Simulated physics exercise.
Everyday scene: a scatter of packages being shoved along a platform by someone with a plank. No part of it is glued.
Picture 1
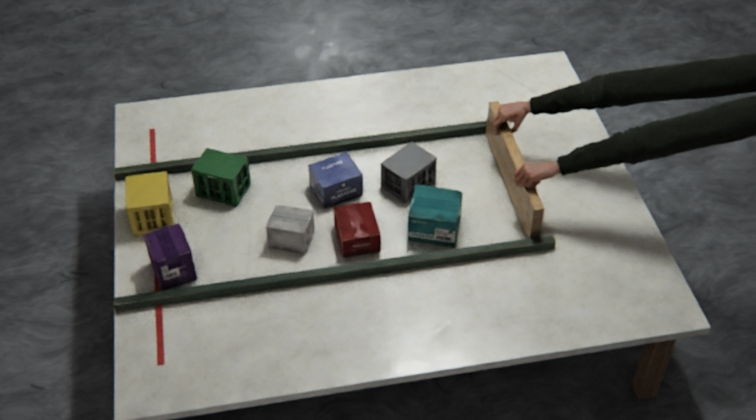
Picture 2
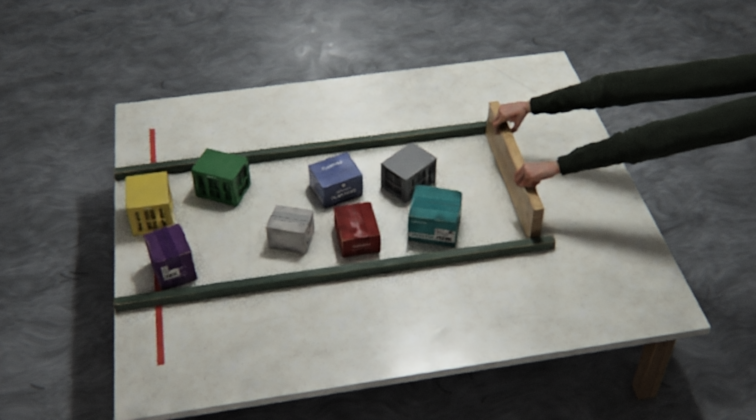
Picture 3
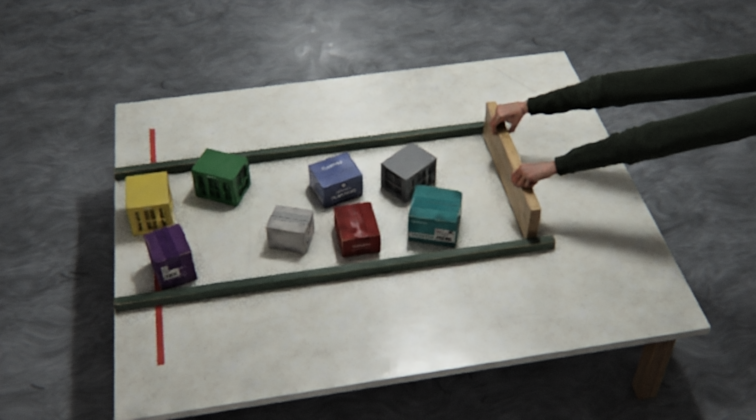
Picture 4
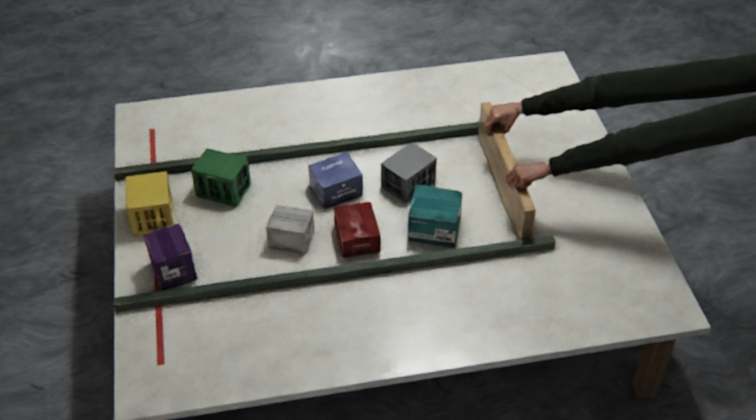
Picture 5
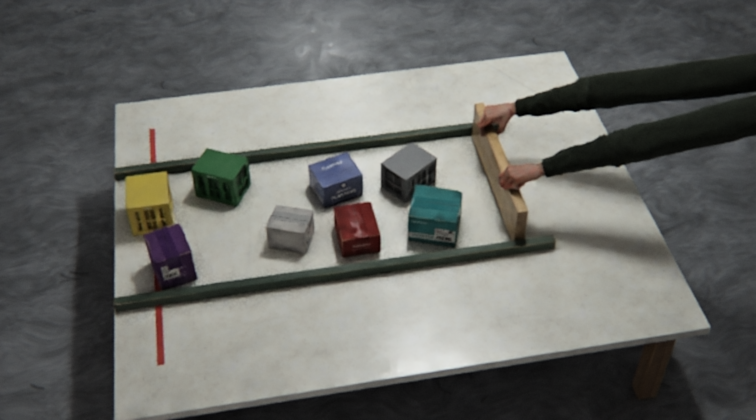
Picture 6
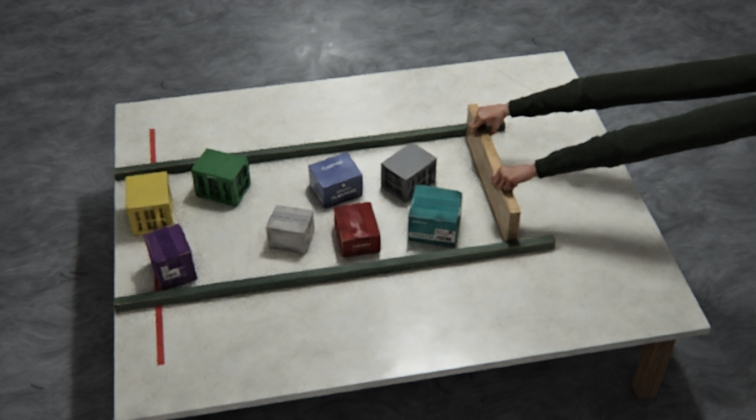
The clip opens on eight coloured packages scattered between two dark rails on a pale platform, with a red tape line at the left. From the right, two hands grip a wooden plank and slide it slightly leftward, narrowing the gap to the turquoise parcel, while the packages stay still.
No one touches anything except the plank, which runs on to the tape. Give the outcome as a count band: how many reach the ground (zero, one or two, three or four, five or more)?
Five or more reach the ground.
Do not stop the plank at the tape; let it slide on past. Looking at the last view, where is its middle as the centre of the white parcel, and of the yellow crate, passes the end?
The middle is at (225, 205) when it's the white parcel, and at (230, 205) when it's the yellow crate.
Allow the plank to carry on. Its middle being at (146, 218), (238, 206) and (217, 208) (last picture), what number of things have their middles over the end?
First 6, next 1, last 4.
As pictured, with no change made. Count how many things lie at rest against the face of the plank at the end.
At rest, 2 are in contact.
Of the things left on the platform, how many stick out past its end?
Overhang count: 2.
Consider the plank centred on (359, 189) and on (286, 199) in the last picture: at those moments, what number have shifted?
I make it 5 at the first spot and 8 at the other.
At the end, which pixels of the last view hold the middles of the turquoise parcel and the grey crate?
Around (130, 264) and around (129, 198).
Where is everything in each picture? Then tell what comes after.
Yellow crate (150, 203); purple parcel (171, 257); green crate (222, 177); plank (513, 169); tape (156, 233), in the first frame.
Purple parcel (171, 257); plank (513, 169), in the second frame.
Green crate (222, 177); red box (357, 229), in the third frame.
Yellow crate (150, 203); white parcel (291, 229), in the fourth frame.
Purple parcel (171, 257); turquoise parcel (435, 216), in the fifth frame.
Yellow crate (150, 203); purple parcel (171, 257); green crate (222, 177); plank (491, 172); tape (156, 233), in the sixth frame.
Early on, none off yet; yellow crate at rest near (150, 203); purple parcel at rest near (171, 257); green crate at rest near (222, 177).
Finally, the number that fall off is five or more; lost, red box, blue box, white parcel, green crate, purple parcel and yellow crate.
